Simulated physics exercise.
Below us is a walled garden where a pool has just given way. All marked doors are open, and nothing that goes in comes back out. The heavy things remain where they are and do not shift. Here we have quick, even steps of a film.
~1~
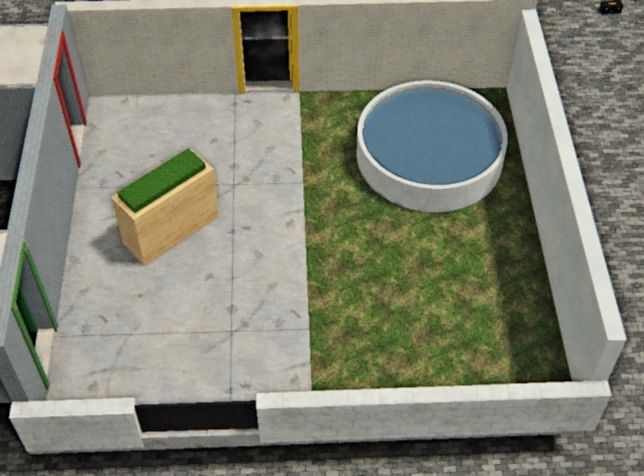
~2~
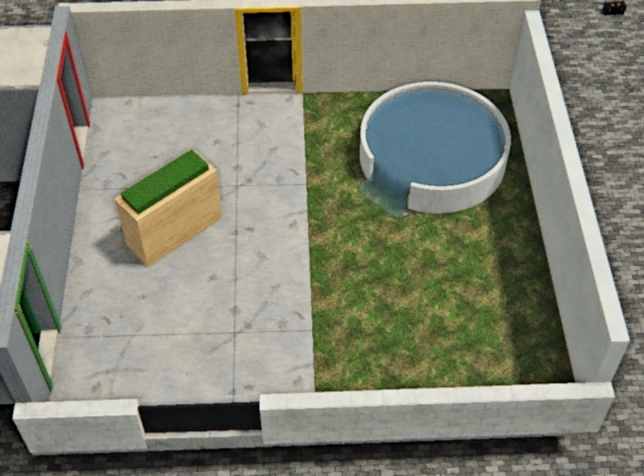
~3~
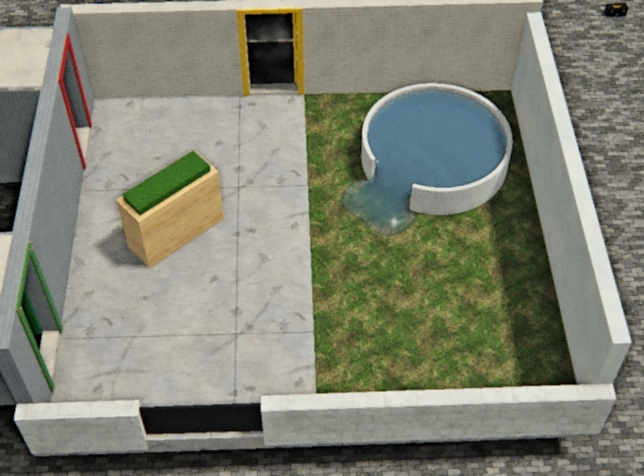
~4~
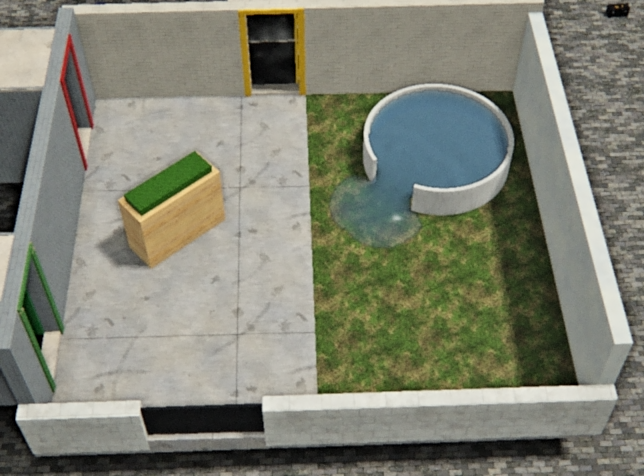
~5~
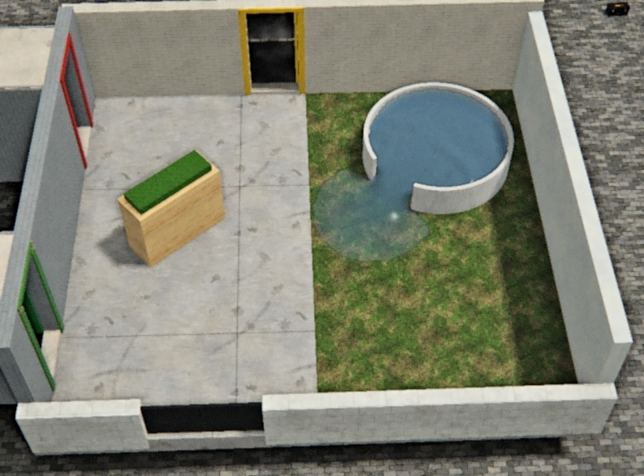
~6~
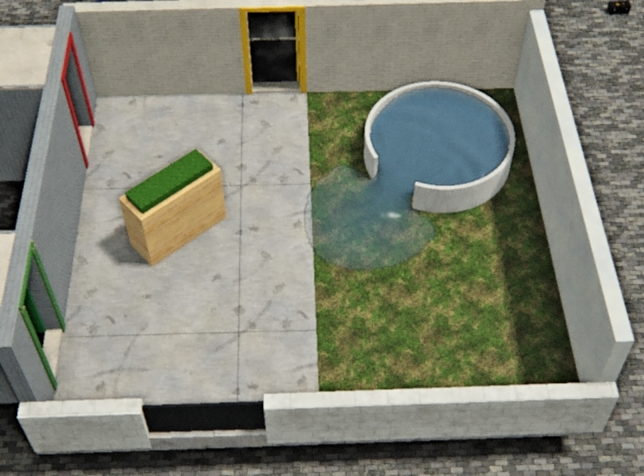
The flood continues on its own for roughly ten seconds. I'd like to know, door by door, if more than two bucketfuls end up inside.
Yellow door: Two buckets or fewer. Green door: Two buckets or fewer. Red door: Two buckets or fewer.
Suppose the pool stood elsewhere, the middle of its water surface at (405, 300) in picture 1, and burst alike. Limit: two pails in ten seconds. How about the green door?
One by one: The green one exceeds the threshold.
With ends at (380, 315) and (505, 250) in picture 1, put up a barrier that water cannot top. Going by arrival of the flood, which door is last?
The door marked yellow.
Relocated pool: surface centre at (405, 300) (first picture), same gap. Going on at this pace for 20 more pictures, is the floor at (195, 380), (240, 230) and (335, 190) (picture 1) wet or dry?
Spot by spot, in the order asked: Swamped, untouched, untouched.
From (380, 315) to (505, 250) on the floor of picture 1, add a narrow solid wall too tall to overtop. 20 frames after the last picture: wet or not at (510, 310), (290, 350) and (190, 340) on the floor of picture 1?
Untouched; submerged; submerged.
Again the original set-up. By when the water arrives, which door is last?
It's the door marked yellow.
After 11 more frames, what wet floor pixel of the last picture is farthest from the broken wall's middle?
Look around (192, 327).
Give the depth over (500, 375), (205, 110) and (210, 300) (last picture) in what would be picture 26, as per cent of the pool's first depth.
My figures are about 0, 0 and 6 percent.
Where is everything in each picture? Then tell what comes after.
The first picture shows the round tank at (432, 135) is whole and still.
In the second picture, water pours out at (389, 188) and has run to (364, 183).
In the third picture, water pours out at (390, 191) and has run to (346, 201).
In the fourth picture, water pours out at (392, 191) and has run to (361, 240).
In the fifth picture, water pours out at (391, 190) and has run to (336, 248).
In the sixth picture, water pours out at (393, 188) and has run to (331, 259).
A moment on, water covers 15 % of the floor; the yellow door not reached, the green door not reached, the red door not reached.
Next, water covers 30 % of the floor; the yellow door not reached, the green door not reached, the red door not reached.
Then, water covers 55 % of the floor; the yellow door not reached, the green door not reached, the red door not reached.
Later, water covers 65 % of the floor; the yellow door not reached, the green door wet at the sill, nothing in, the red door wet at the sill, nothing in.
In the end, water covers 85 % of the floor; the yellow door wet at the sill, nothing in, the green door wet at the sill, nothing in, the red door wet at the sill, nothing in.
